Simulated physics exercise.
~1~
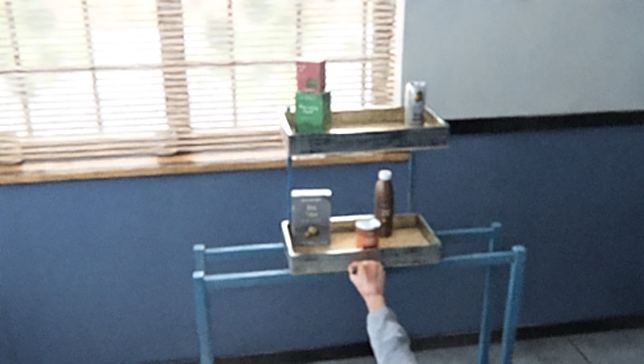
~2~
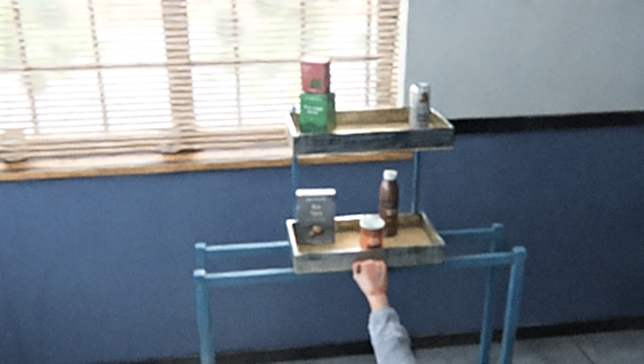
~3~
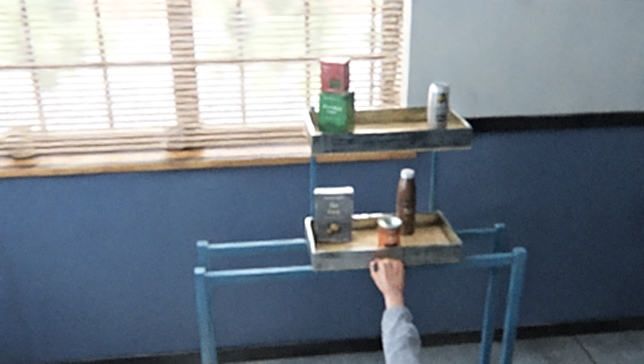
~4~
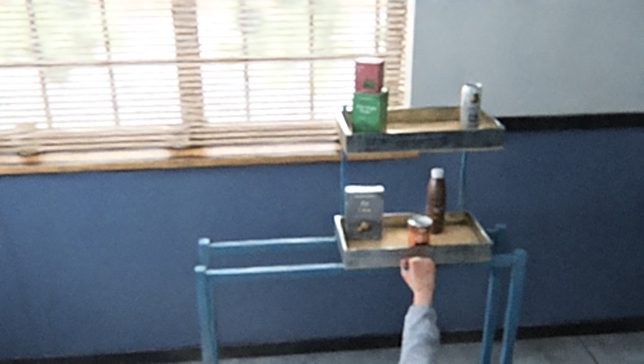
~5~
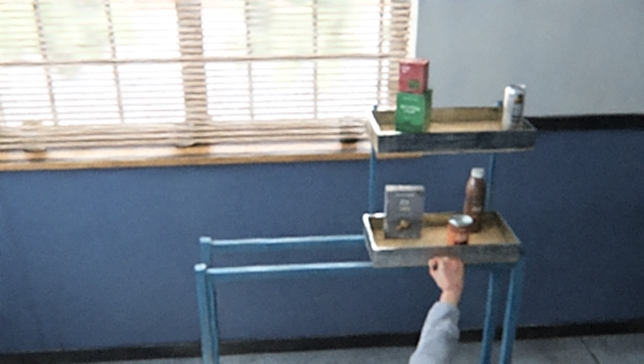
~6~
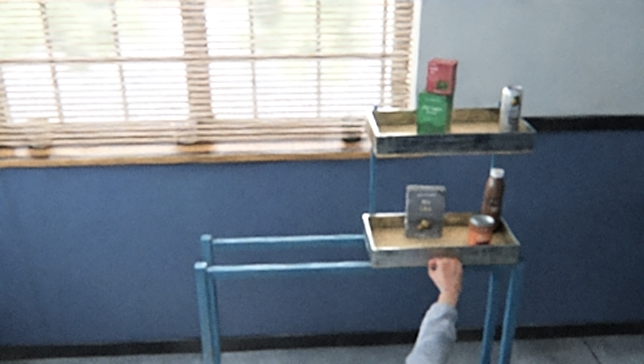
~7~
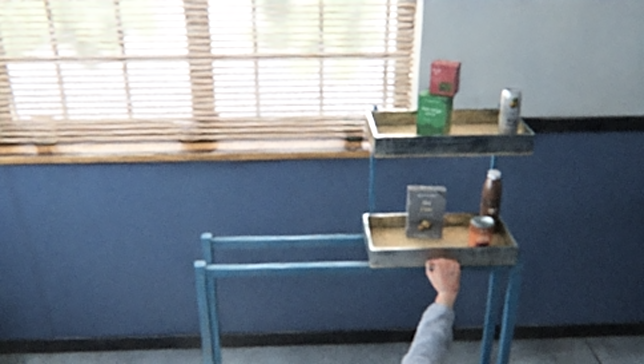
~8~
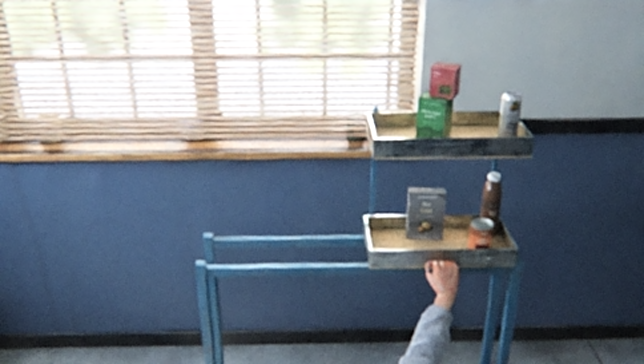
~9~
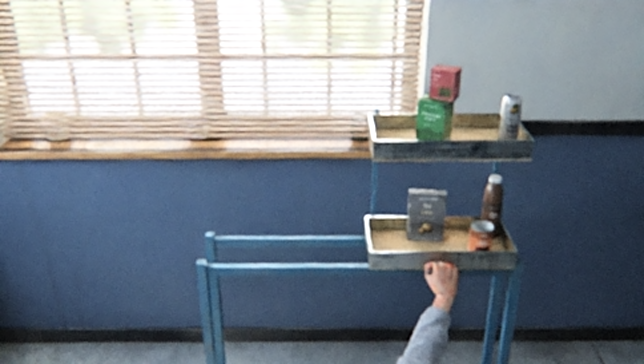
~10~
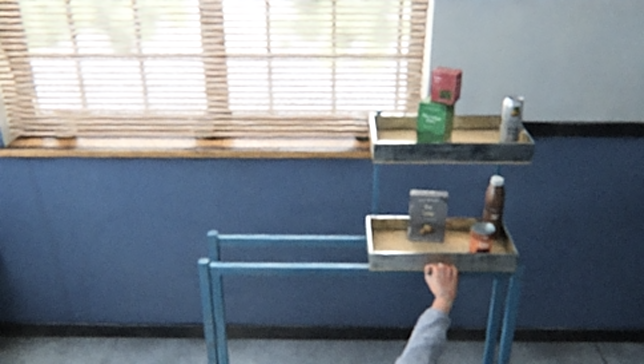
We see a hand slide a two-tiered shelf holding cartons, a packet, a tin, a bottle and a can rightward along blue rails until it stops abruptly. Several items shift farther right on their trays, and all remain upright as the shelf stays at the right end.
